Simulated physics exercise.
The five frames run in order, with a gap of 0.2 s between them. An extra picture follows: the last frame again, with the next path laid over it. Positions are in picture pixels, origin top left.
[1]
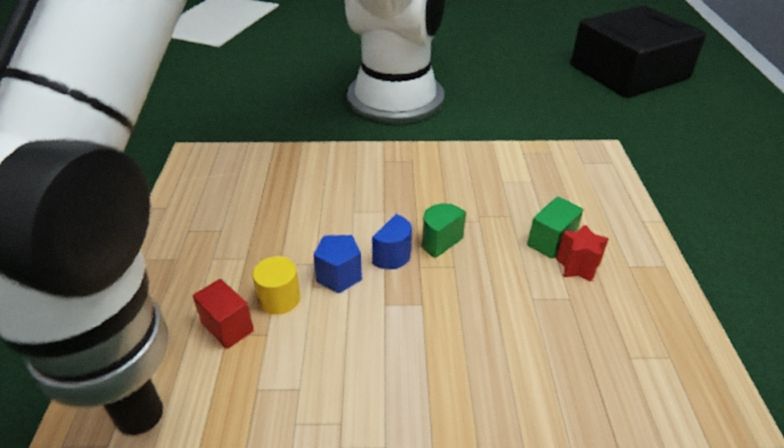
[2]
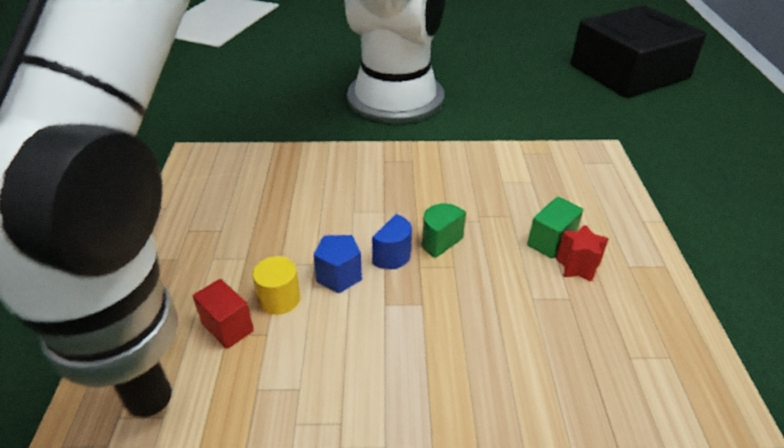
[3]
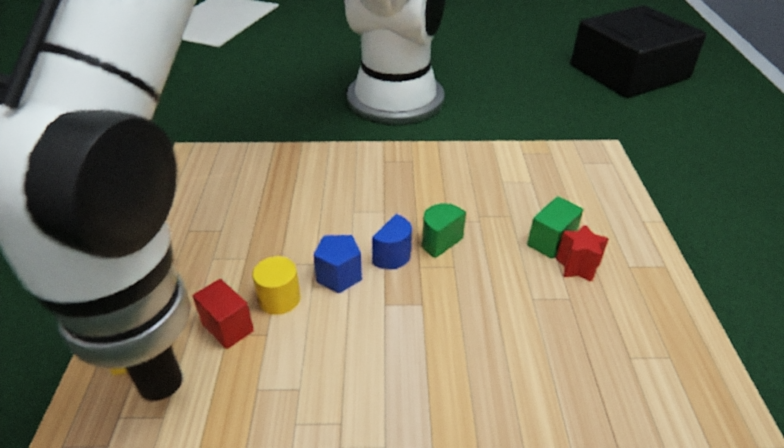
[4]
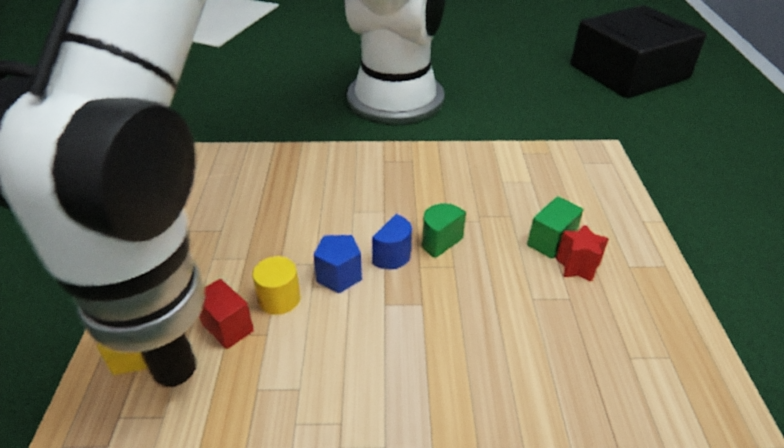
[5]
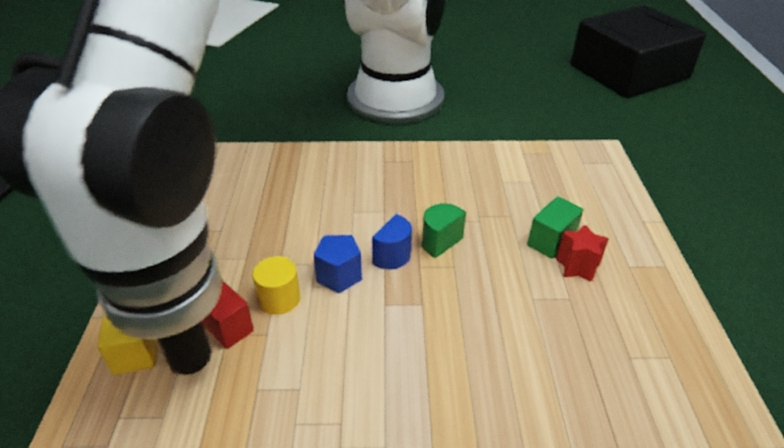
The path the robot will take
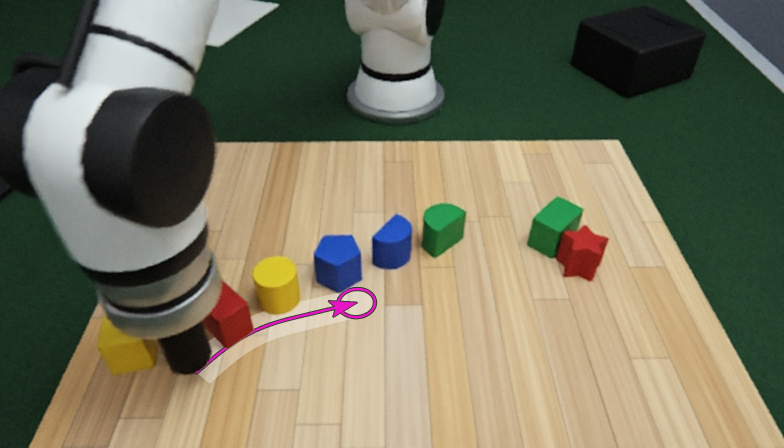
A white and black robot arm at the left moved its dark tip a short way right and up the wooden table to beside the red block, uncovering a yellow block, while the other blocks barely moved.
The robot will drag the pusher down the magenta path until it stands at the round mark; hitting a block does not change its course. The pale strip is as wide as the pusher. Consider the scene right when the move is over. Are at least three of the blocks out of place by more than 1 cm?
I expect not.
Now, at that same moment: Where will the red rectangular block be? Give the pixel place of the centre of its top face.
My prediction: (240, 278).
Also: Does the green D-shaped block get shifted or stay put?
The green D-shaped block does not move.
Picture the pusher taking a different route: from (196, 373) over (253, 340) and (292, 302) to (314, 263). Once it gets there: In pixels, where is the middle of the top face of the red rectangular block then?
I'd place it at (238, 282), taking the centre of its top.
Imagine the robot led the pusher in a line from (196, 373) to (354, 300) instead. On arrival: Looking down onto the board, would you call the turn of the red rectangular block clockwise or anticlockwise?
Viewed from above, counterclockwise.
Path on the board, from (196, 373) via (246, 335) and (302, 316), ending at (357, 303).
What follows on the original path. One third of the way, pusher (243, 319); red rectangular block (238, 280), turned 65° anticlockwise; yellow disc (282, 261).
Two thirds of the way, pusher (300, 300); red rectangular block (240, 278), turned 80° anticlockwise; yellow disc (283, 260).
At the end, pusher (356, 287); yellow square block in place; red rectangular block (240, 278), turned 80° anticlockwise; yellow disc (283, 260); blue five-sided block (343, 246), turned 25° anticlockwise; green D-shaped block in place.
